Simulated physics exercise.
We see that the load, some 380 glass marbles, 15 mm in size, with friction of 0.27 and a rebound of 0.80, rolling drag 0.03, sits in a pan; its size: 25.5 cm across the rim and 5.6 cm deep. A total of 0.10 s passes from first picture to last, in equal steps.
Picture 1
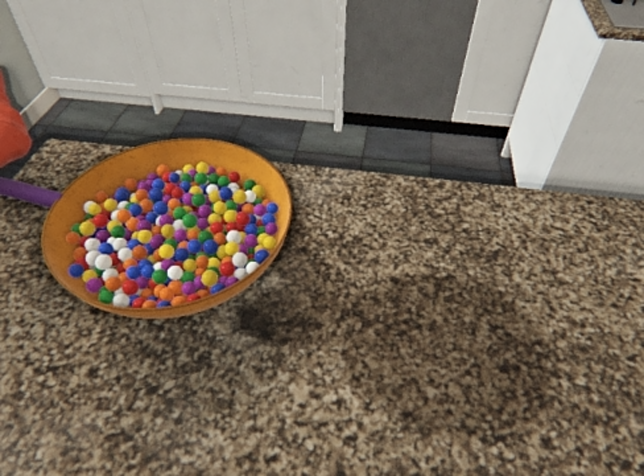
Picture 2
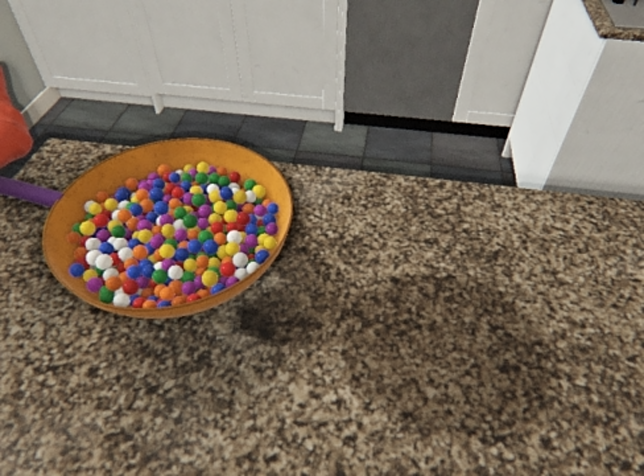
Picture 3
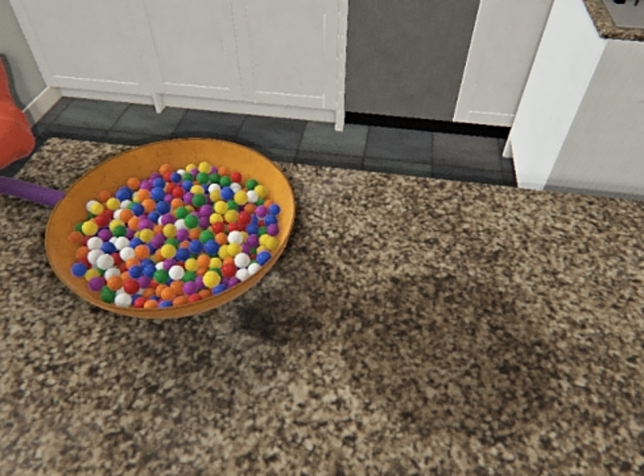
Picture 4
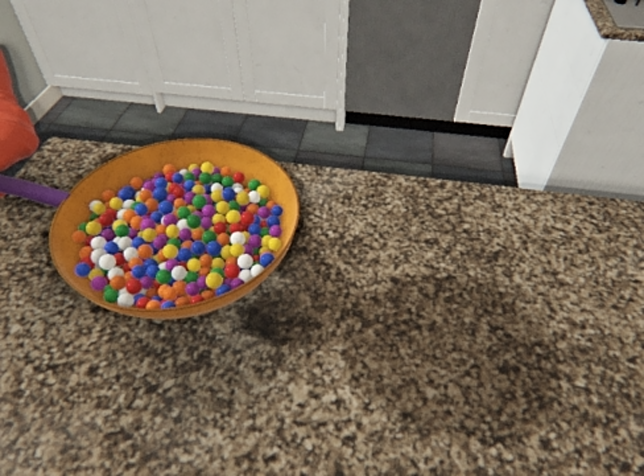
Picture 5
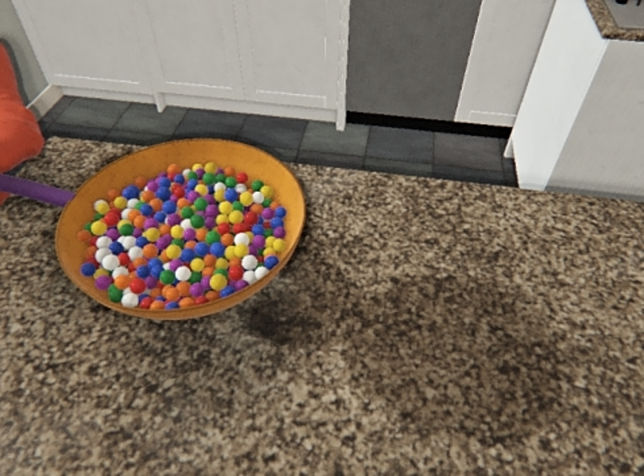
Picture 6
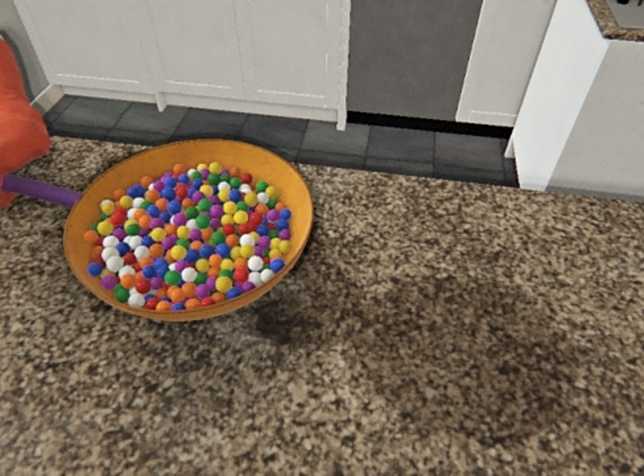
Orange pan of small multicoloured balls with a purple handle sliding slightly to the right above a speckled kitchen countertop.
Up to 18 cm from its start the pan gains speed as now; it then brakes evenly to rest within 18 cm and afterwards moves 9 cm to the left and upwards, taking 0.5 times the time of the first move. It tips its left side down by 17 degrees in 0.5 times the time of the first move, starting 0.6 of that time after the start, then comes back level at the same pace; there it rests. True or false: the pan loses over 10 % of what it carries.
False.
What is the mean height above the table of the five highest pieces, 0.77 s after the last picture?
They're around 29 cm up.
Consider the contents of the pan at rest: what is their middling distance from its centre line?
I'd reckon it's close to 7.0 cm.
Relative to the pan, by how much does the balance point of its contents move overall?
I'd estimate close to 2.5 cm.
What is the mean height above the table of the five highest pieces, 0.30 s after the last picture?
Height above table: About 23 cm.
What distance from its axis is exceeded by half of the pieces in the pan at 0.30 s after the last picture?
About 7.0 cm.
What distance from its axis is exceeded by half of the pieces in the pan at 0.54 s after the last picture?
Around 7.5 centimetres.
Then, 0.30 s after the last picture, tilt 1 degrees; pan 100 %; middle of all pieces near (434, 265).
Then, 0.54 s after the last picture, tilt 17 degrees; pan 100 %; middle of all pieces near (524, 264).
Then, 0.77 s after the last picture, tilt 2 degrees; pan 100 %; middle of all pieces near (437, 229).
Then, 0.98 s after the last picture, tilt 0 degrees; pan 100 %; middle of all pieces near (426, 226).
In the end, pan 100 %.
